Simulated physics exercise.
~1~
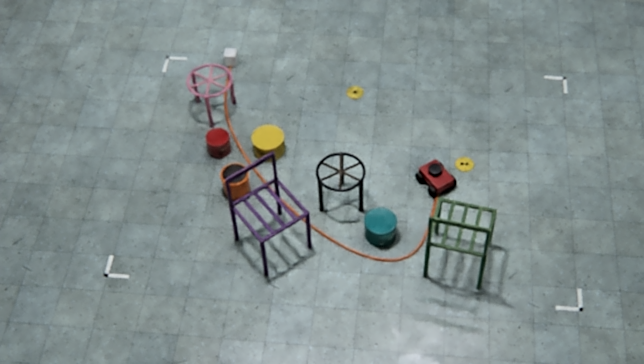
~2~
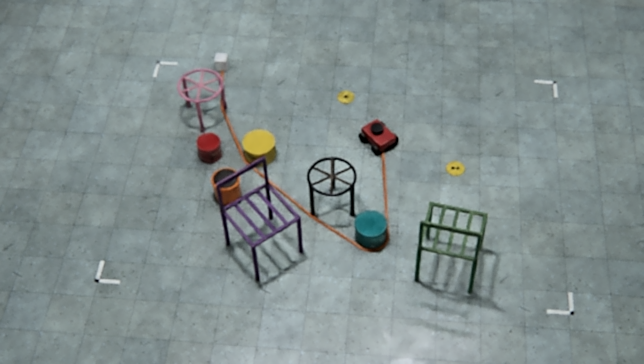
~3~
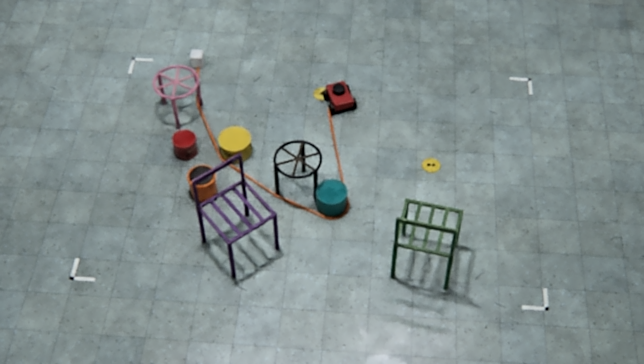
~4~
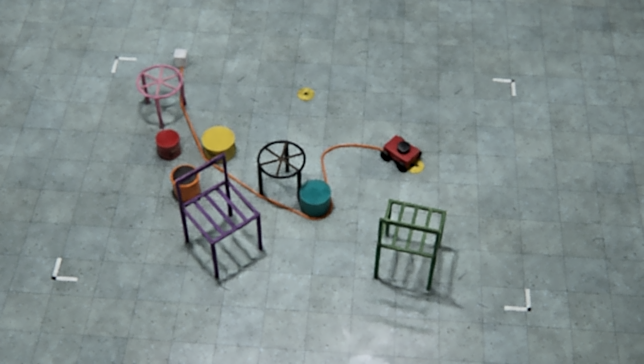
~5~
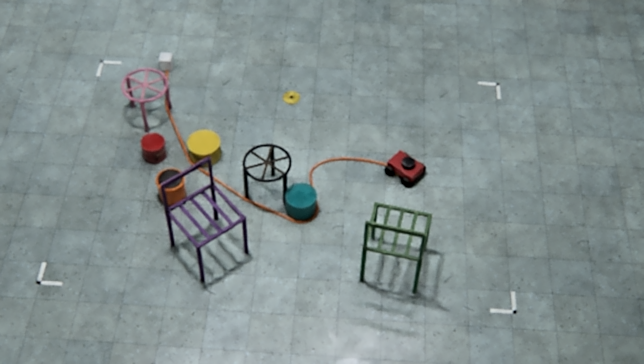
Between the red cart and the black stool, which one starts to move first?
The red cart starts to move first, heading up and to the left. The black stool shifts only after that.
